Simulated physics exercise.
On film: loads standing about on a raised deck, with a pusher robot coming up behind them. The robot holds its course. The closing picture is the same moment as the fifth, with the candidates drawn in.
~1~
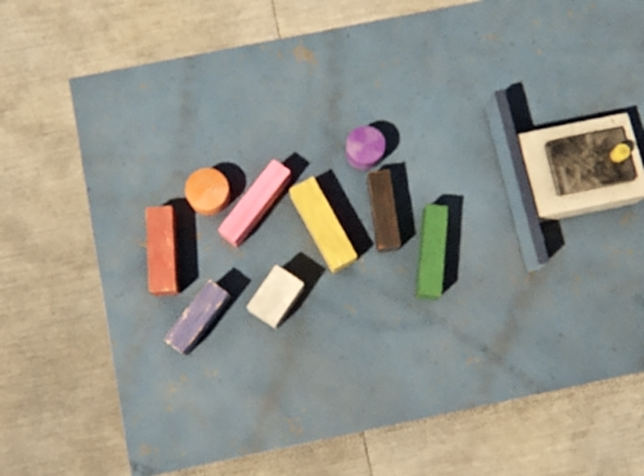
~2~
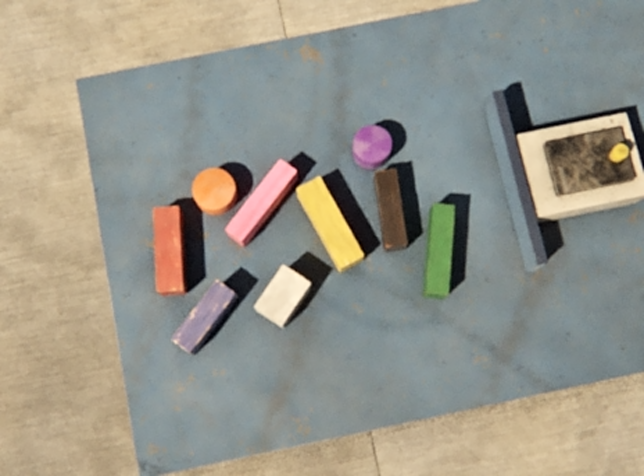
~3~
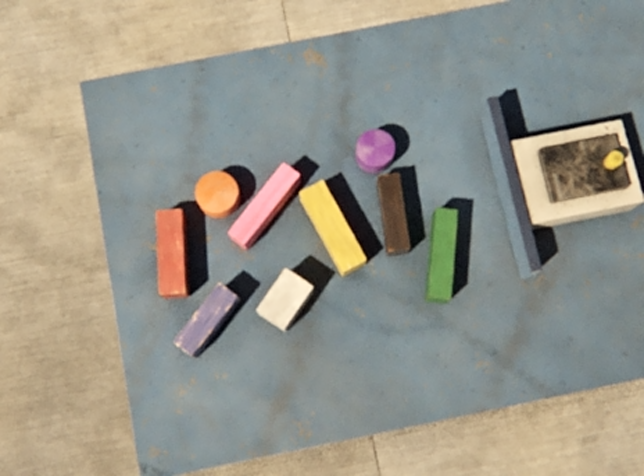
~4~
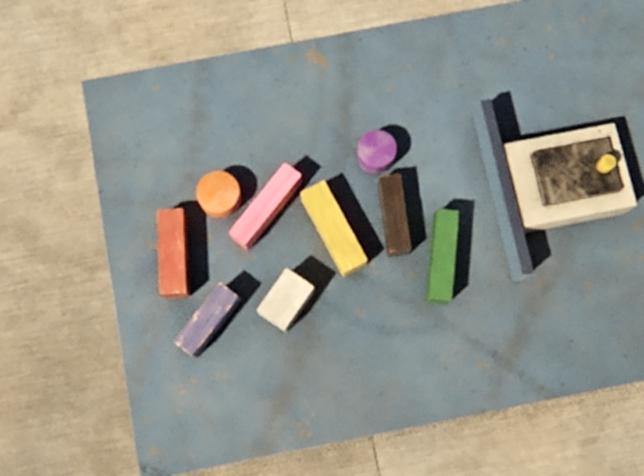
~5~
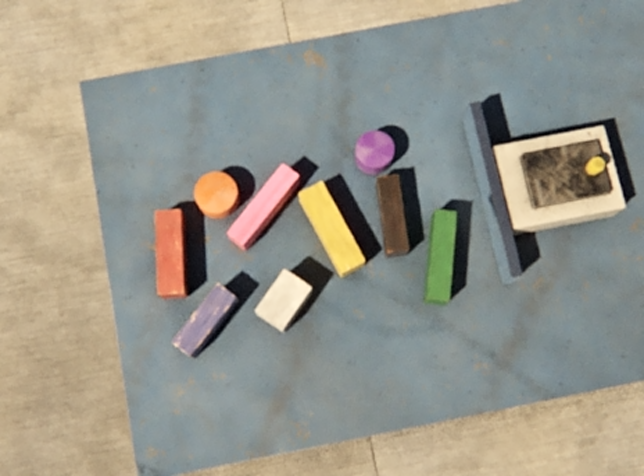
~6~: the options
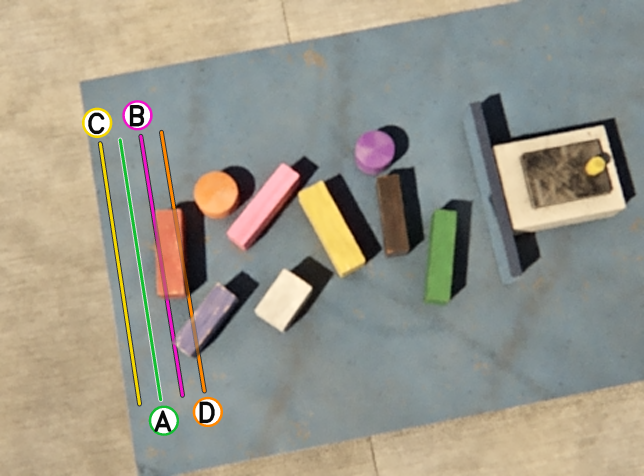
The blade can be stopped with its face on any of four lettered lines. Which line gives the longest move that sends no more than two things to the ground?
Line D.
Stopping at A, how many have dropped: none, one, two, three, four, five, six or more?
Six or more.
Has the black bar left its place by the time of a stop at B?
By then, yes.
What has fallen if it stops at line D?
The red bar goes over.
On the marked copy, A at (140, 266); B at (161, 262); C at (119, 270); D at (182, 258).
Following D. Soon after the start, robot (447, 197); purple canister (343, 159); green bar (375, 271).
Later, robot (334, 218); red bar (158, 254); blue bar (192, 329).
In the end, robot (245, 235); red bar over the edge; pink stick (108, 240); one fallen.
As for the rest, A drops six; B drops three; C drops eight.
